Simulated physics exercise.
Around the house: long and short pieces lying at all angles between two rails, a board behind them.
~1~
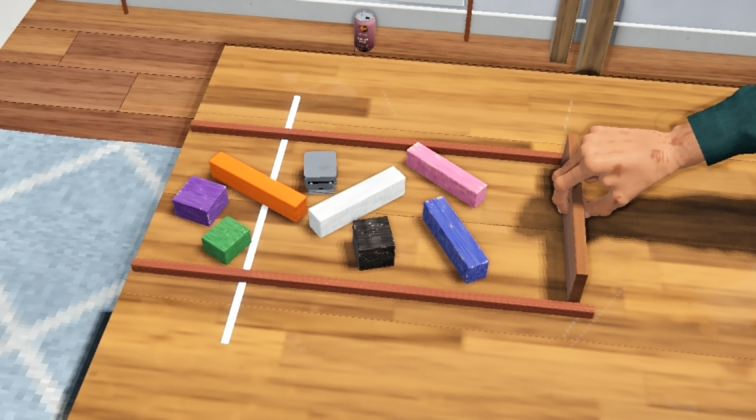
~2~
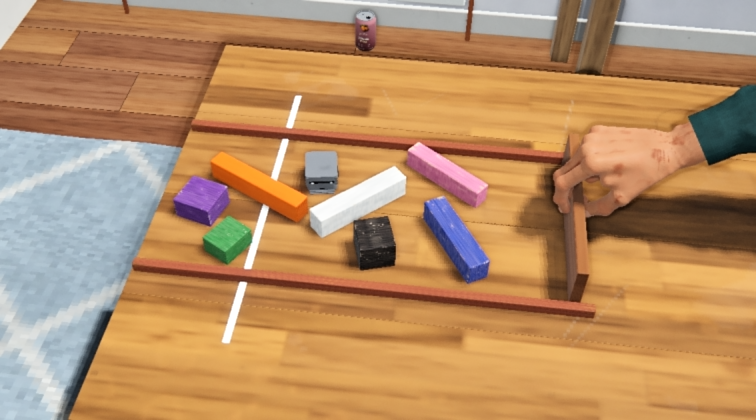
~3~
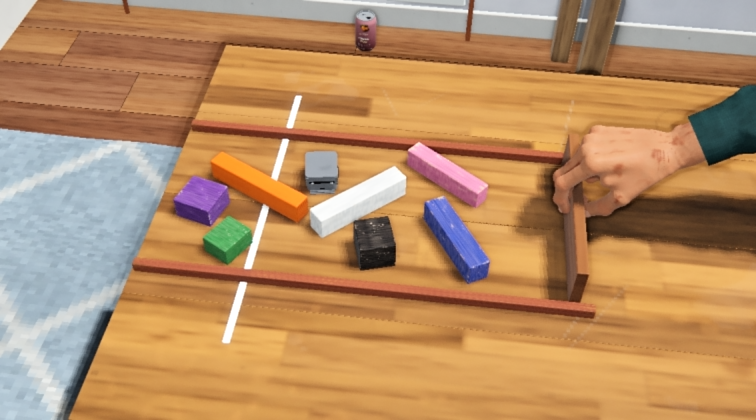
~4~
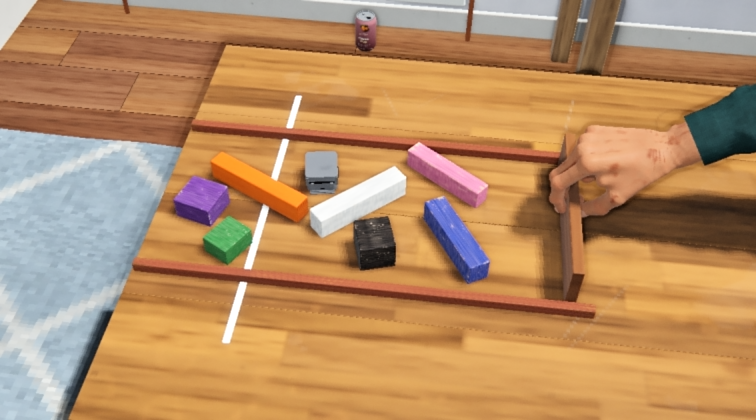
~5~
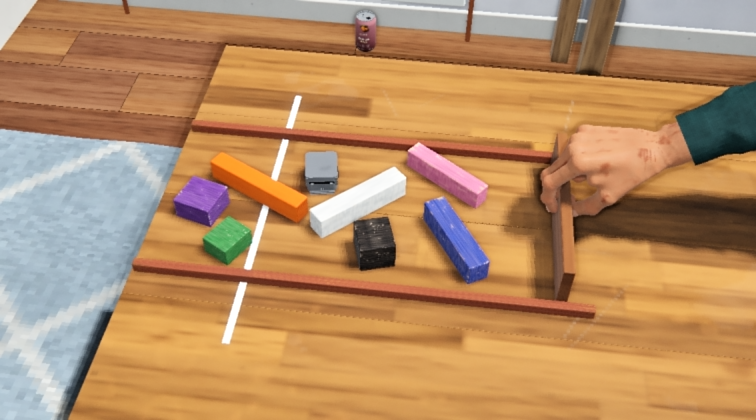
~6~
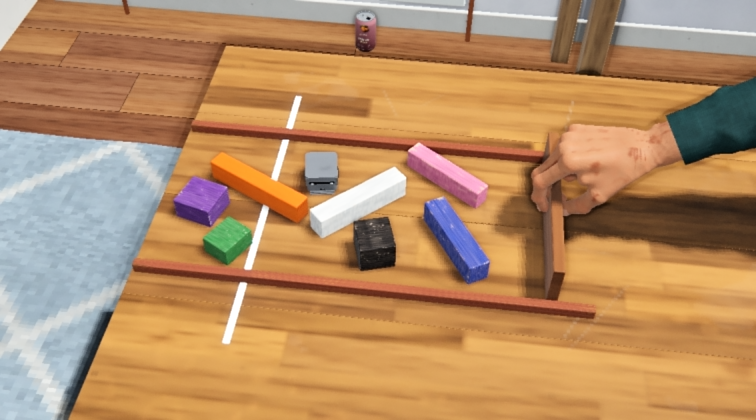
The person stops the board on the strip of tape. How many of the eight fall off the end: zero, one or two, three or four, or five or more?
In the end the number that fall off is zero.
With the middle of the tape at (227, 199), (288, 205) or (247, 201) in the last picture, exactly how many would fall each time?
Down on the floor: 3, 0 and 3.
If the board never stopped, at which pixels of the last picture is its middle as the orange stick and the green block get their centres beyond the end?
For the orange stick at (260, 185), for the green block at (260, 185).
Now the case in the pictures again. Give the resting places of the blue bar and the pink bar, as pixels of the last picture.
About (249, 218), and the other about (242, 154).
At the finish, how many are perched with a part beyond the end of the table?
Overhanging: 3.
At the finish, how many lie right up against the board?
In contact: 2.
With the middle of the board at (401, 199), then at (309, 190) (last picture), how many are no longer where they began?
At the one place 4, at the other 7.
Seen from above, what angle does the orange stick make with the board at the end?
Roughly 40° out of line.
Soon after, none off yet; purple block at rest near (202, 202); green block at rest near (228, 241); orange stick at rest near (259, 187).
Then, none off yet; purple block at rest near (202, 202); green block at rest near (227, 241); orange stick moved a little near (242, 180).
At rest, the number that fall off is zero.
